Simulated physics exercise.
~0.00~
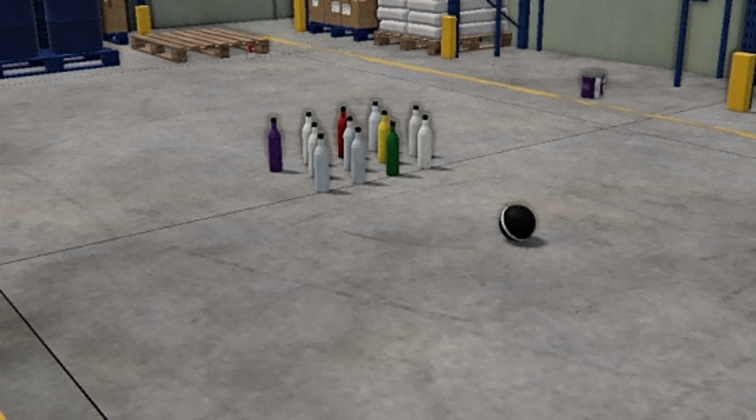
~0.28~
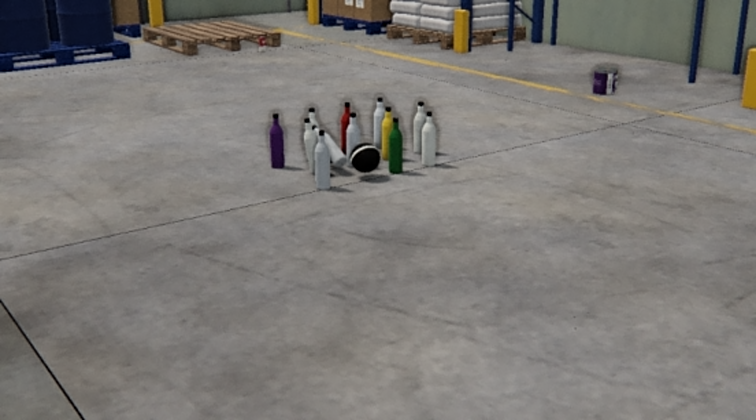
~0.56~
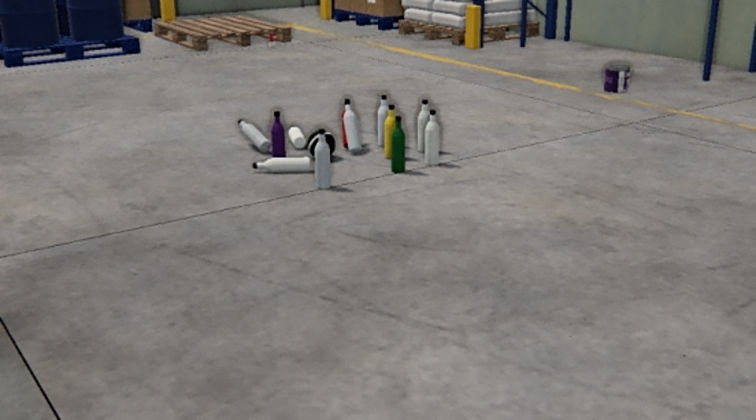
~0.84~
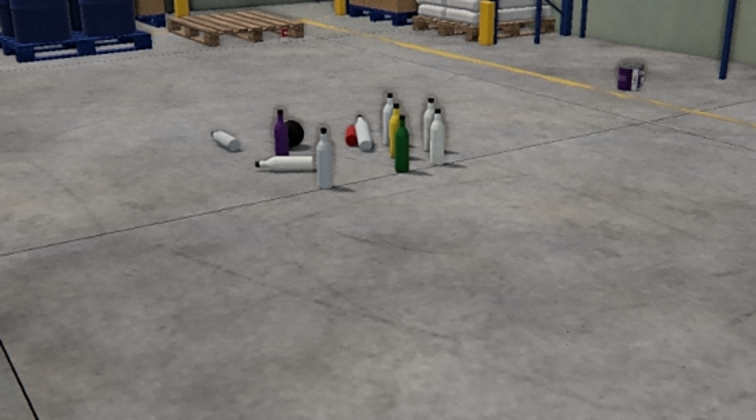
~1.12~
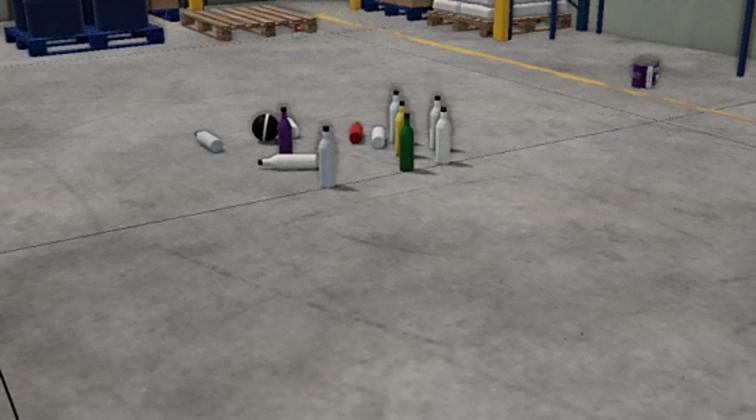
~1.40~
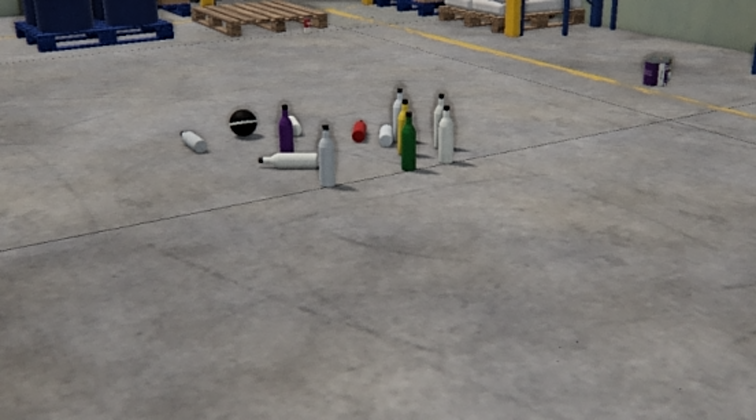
The clip shows a black ball rolling leftward into a cluster of standing bottles on a warehouse floor, knocking several white ones and the red one flat. The ball rolls on past the purple bottle, which stays upright, as do the yellow and green bottles.
